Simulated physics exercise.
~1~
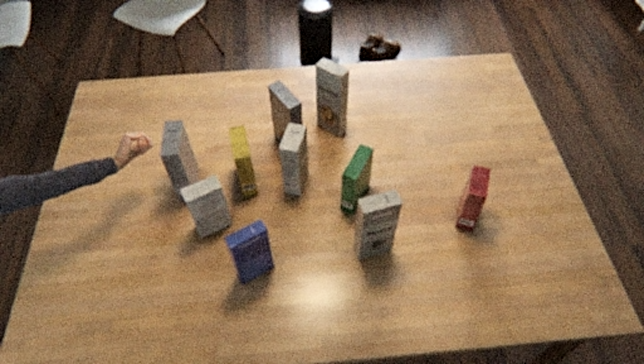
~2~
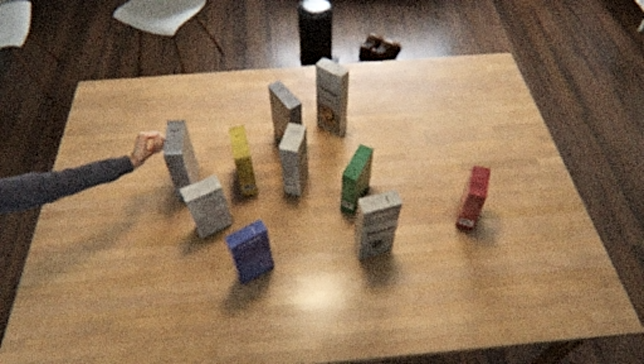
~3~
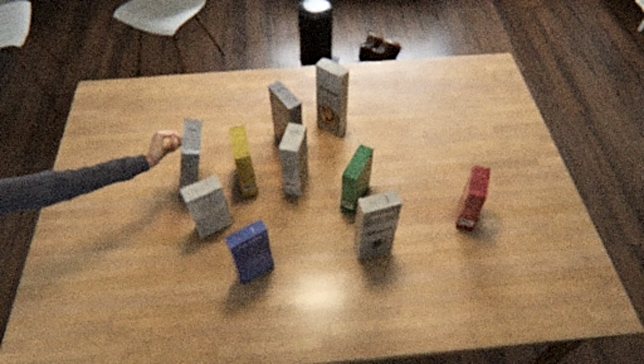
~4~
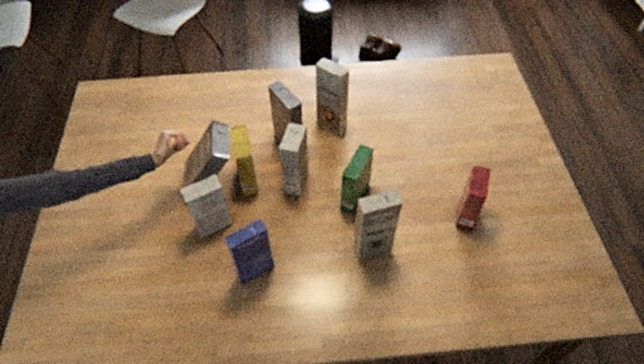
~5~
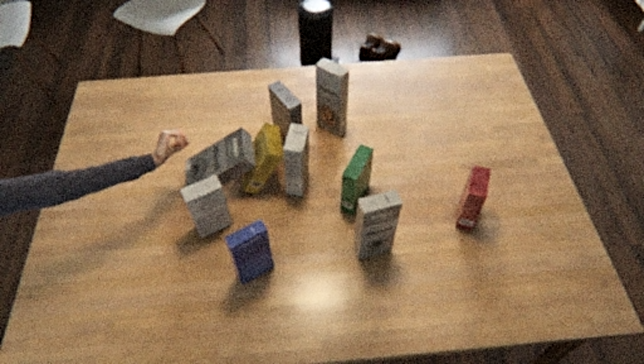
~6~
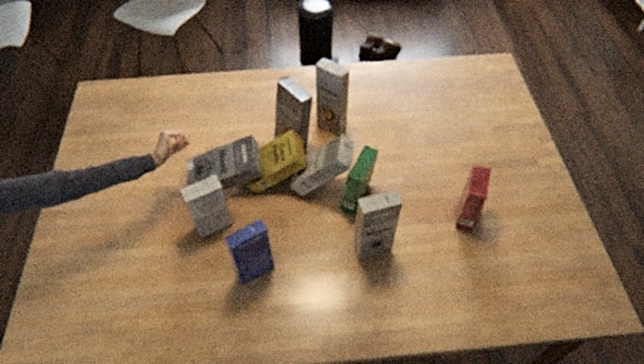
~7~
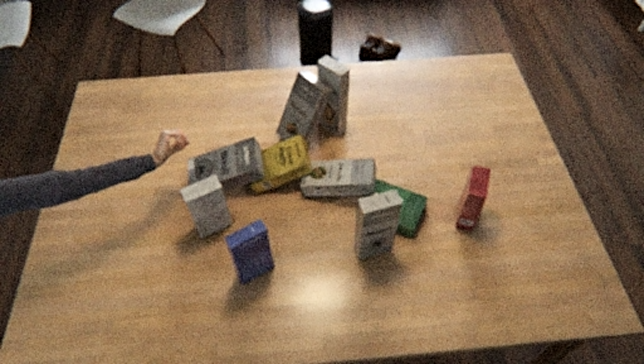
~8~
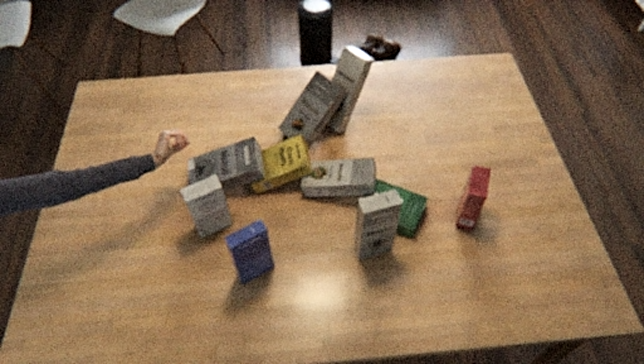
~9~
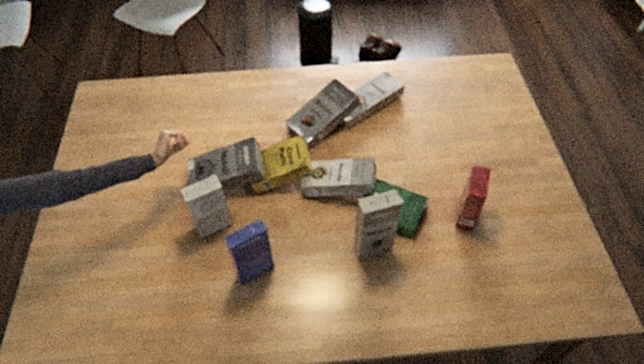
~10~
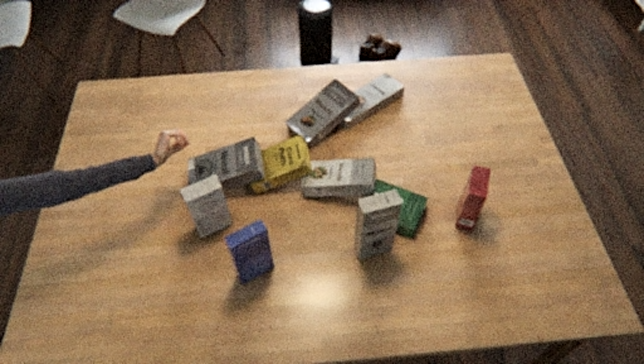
Ten upright boxes stand scattered across a pale wooden table, seen from above, with chairs and a dark floor behind it. A fist reaches in from the left and pushes the leftmost grey box, which tips right into the yellow one. The yellow box leans over and knocks down the pale box beside it, which topples the green box, while a grey box further back tips against the tall pale one and brings it down too. The hand stays still as they settle. The red box at right, the blue box in front and two pale boxes remain standing.
